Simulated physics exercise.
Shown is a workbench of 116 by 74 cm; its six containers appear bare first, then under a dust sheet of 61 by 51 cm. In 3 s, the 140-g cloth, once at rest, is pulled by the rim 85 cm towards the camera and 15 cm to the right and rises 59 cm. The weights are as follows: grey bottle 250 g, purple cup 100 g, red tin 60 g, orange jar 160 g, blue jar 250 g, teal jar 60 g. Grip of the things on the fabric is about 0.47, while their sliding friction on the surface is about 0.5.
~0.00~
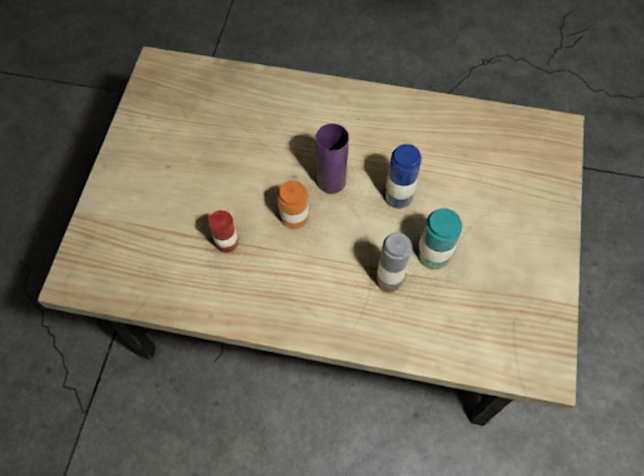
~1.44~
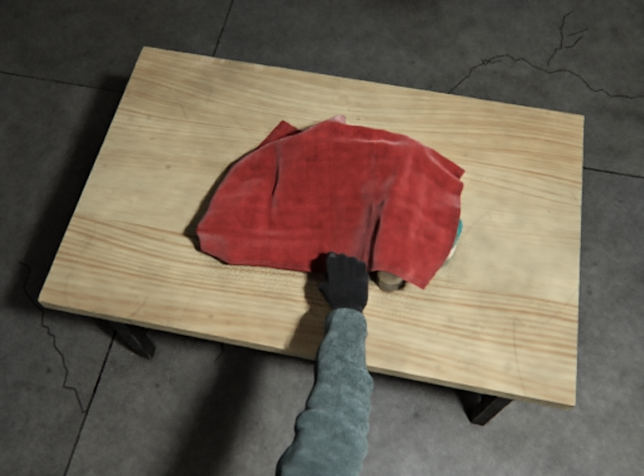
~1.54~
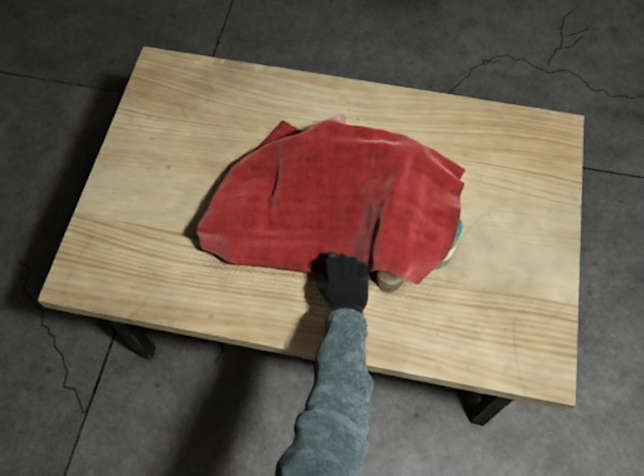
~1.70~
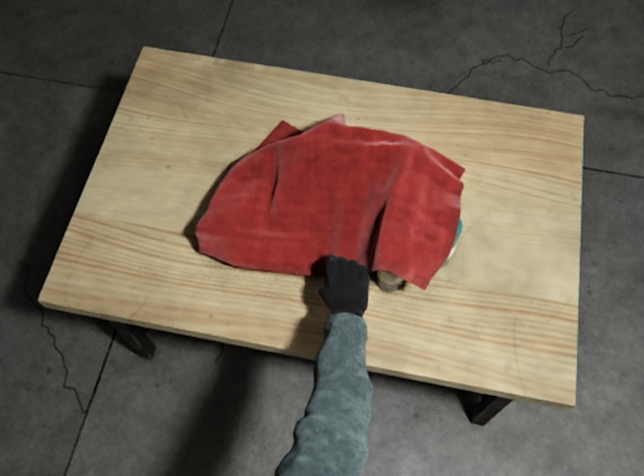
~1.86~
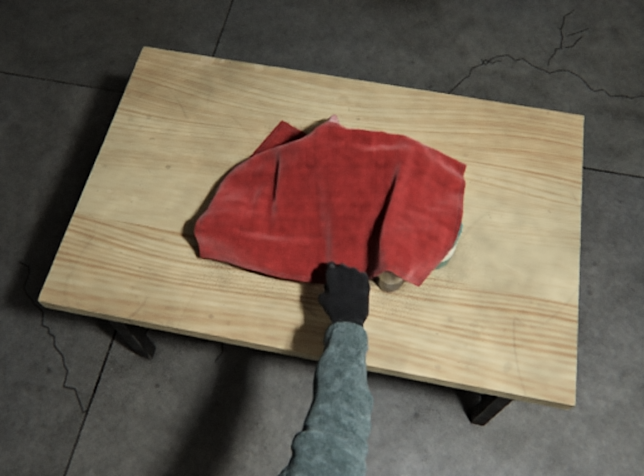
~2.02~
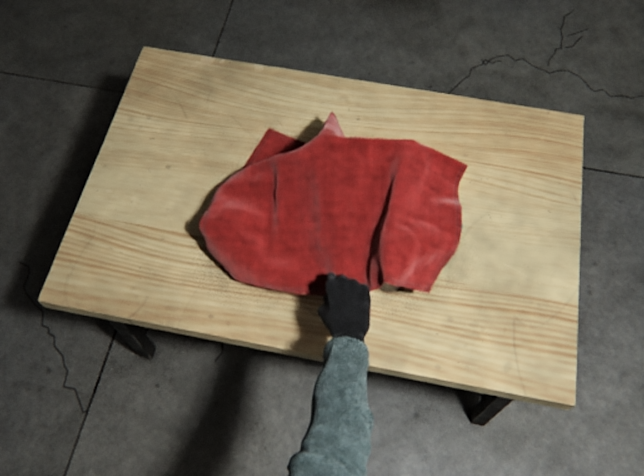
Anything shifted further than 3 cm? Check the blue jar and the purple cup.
One by one: The blue jar ends up out of position. The purple cup ends up out of position.
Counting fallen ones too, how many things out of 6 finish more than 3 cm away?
The number is 5.
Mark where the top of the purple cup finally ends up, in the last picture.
Somewhere around (326, 221) is where it ends up.
After 2.6 s, middle of the dust sheet at (323, 276); purple cup on its side, 13 cm off its start, blue jar on its side, 12 cm off its start, red tin on its side, 10 cm off its start.
After 3.3 s, middle of the dust sheet at (365, 476); purple cup on its side, 13 cm off its start, blue jar on its side, 12 cm off its start, red tin on its side, 19 cm off its start.
After 3.9 s, middle of the dust sheet at a place out of view; purple cup on its side, 13 cm off its start at (326, 221), blue jar on its side, 12 cm off its start at (373, 230), red tin on its side, 28 cm off its start at (338, 288).
After 4.5 s, middle of the dust sheet at a place out of view; purple cup on its side, 13 cm off its start, blue jar on its side, 12 cm off its start, teal jar on its side, 33 cm off its start.
After 5.3 s, middle of the dust sheet at a place out of view; purple cup on its side, 13 cm off its start at (326, 221), blue jar on its side, 12 cm off its start at (373, 230), teal jar over the edge, red tin on its side, 31 cm off its start at (353, 290).
